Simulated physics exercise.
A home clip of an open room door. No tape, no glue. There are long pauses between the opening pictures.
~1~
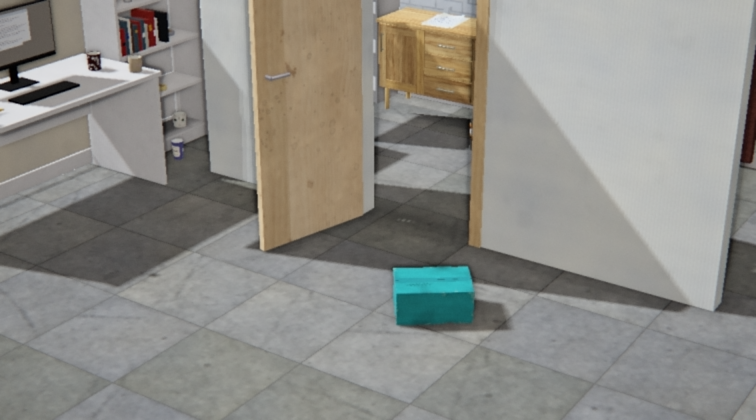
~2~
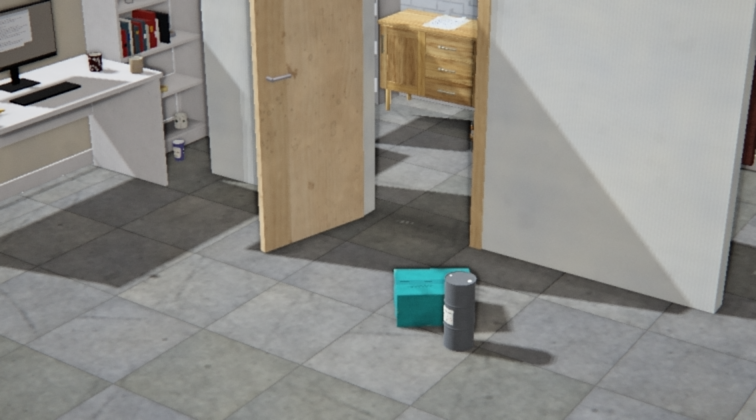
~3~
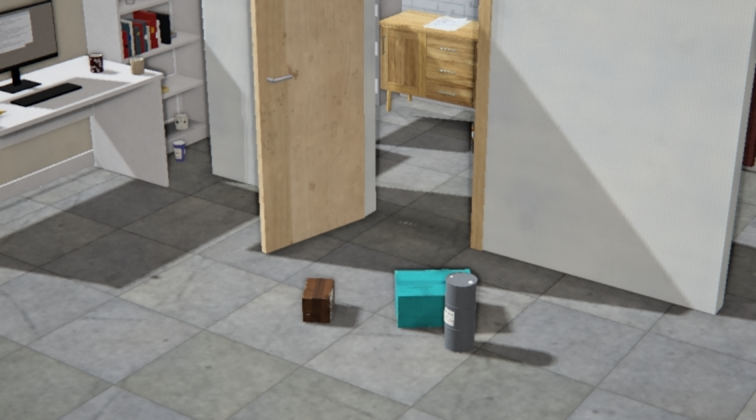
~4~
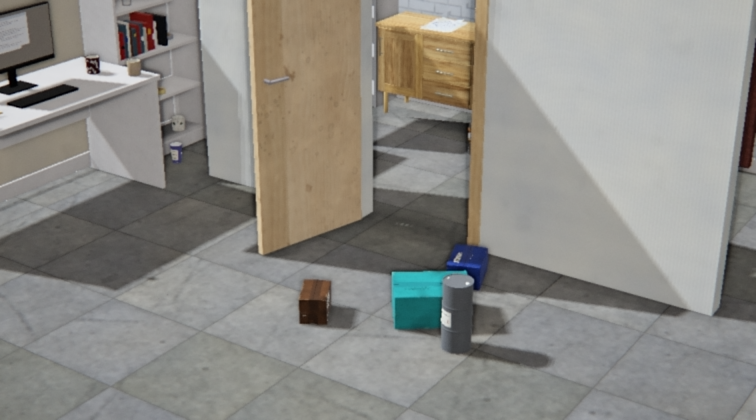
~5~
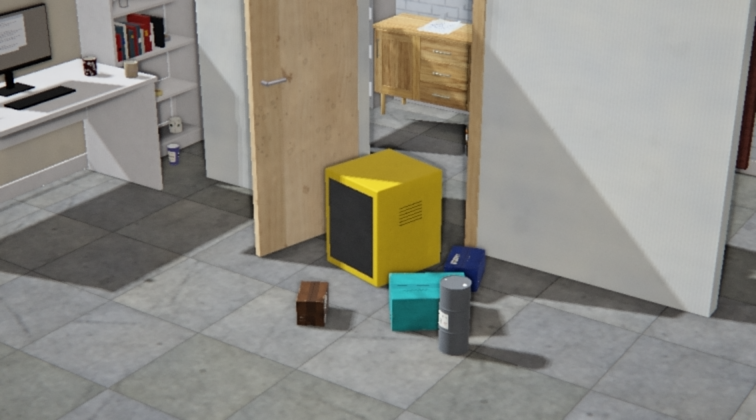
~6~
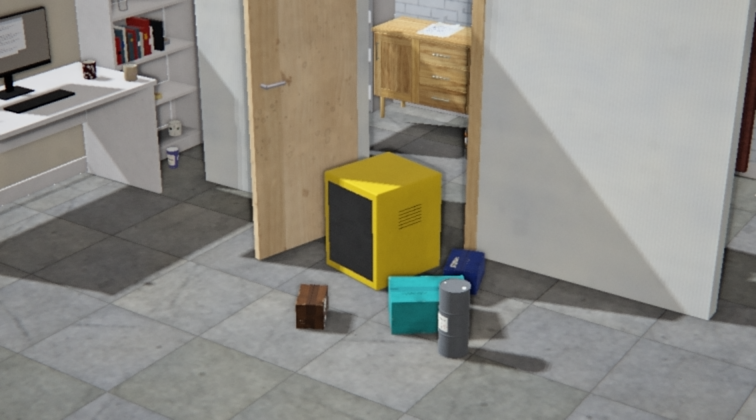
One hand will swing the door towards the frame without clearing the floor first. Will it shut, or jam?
In the end the door is blocked.
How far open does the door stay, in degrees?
About 75°.
Then, 0.50 s later than the last frame, door 90° open.
Then, 0.70 s later than the last frame, door 79° open.
When it is over, door 74° open; all 5 as before. End places, in pixels of the last picture, yellow appliance near (385, 219).
